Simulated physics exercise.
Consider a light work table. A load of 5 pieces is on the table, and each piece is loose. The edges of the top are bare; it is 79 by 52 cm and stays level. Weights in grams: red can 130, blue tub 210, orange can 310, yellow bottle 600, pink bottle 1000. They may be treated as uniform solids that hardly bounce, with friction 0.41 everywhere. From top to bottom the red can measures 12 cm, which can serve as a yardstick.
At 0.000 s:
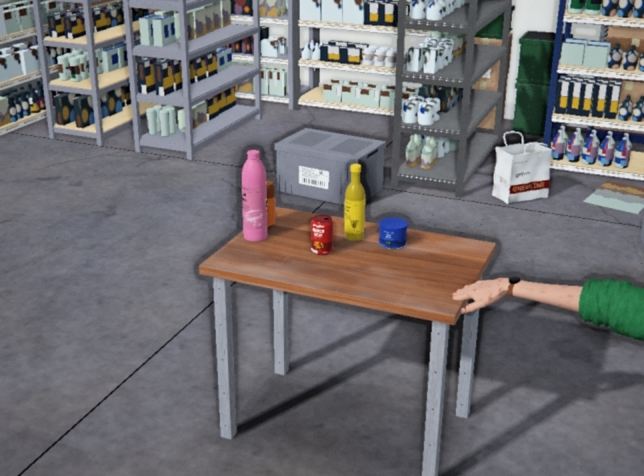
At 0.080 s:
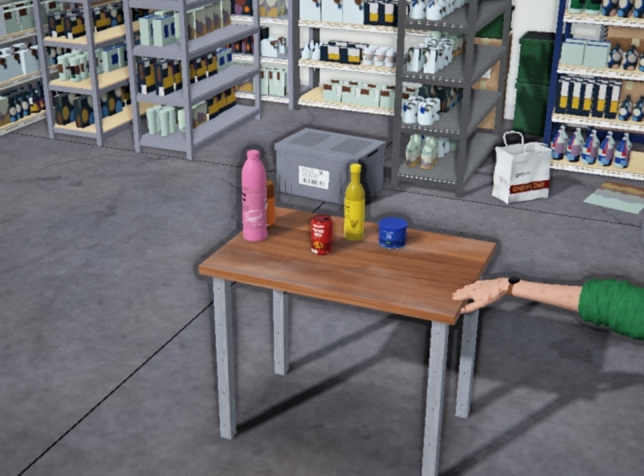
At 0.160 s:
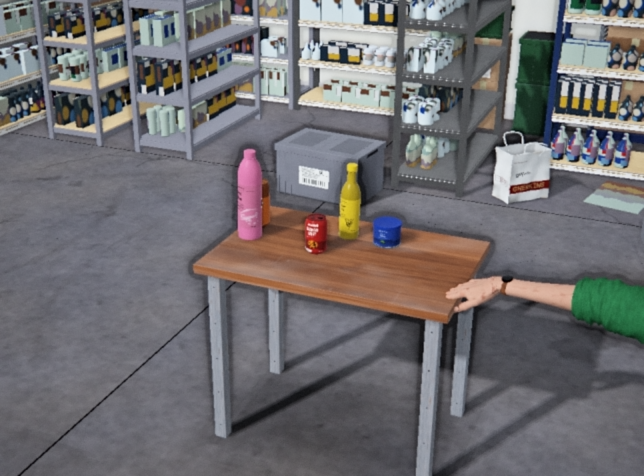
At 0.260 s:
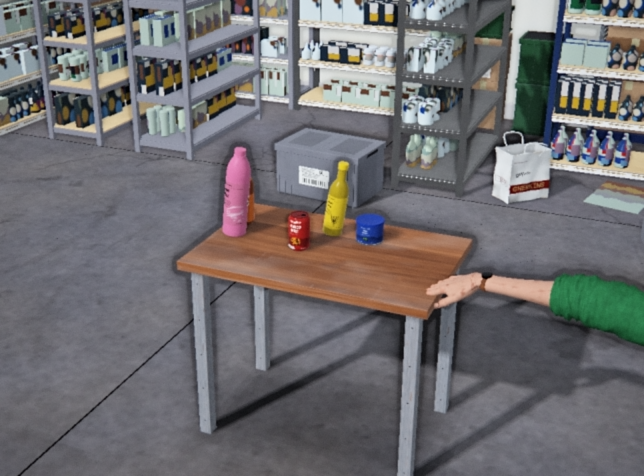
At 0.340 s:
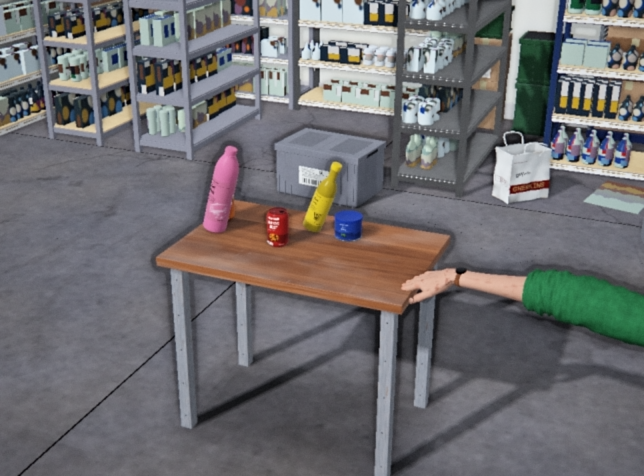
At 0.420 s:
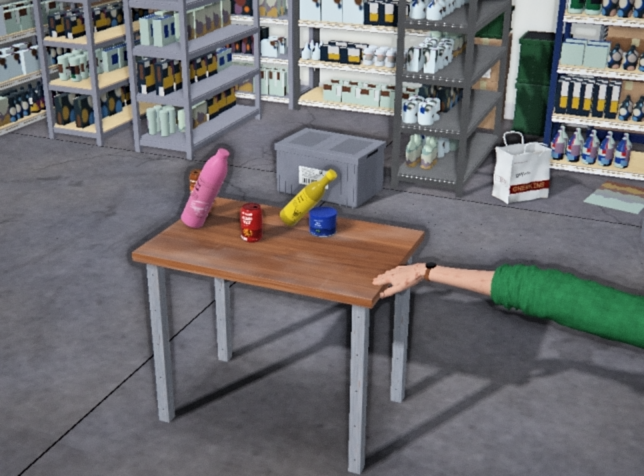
Hand pushing a small wooden-topped table left across a grey floor, the yellow and pink bottles on it leaning increasingly right.
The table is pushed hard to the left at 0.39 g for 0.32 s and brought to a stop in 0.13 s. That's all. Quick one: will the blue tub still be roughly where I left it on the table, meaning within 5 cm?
Yes, it will.
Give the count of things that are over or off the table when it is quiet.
All told, 3.
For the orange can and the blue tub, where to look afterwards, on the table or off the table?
Orange can: Out of bounds; blue tub: In bounds.
After 0.62 s, table shifted 27 cm; orange can now off the table; yellow bottle on its side; red can slid 10 cm.
After 0.92 s, table shifted 27 cm; pink bottle now off the table; yellow bottle on its side; red can slid 11 cm.
After 1.32 s, table shifted 27 cm; yellow bottle on its side; red can slid 11 cm.
At rest (1.9 s), off the table, orange can and pink bottle; tipped over on the table, yellow bottle; not toppled but over 5 cm from the start, red can; the last one in place, give or take 5 cm. In the last view, blue tub near (311, 220).
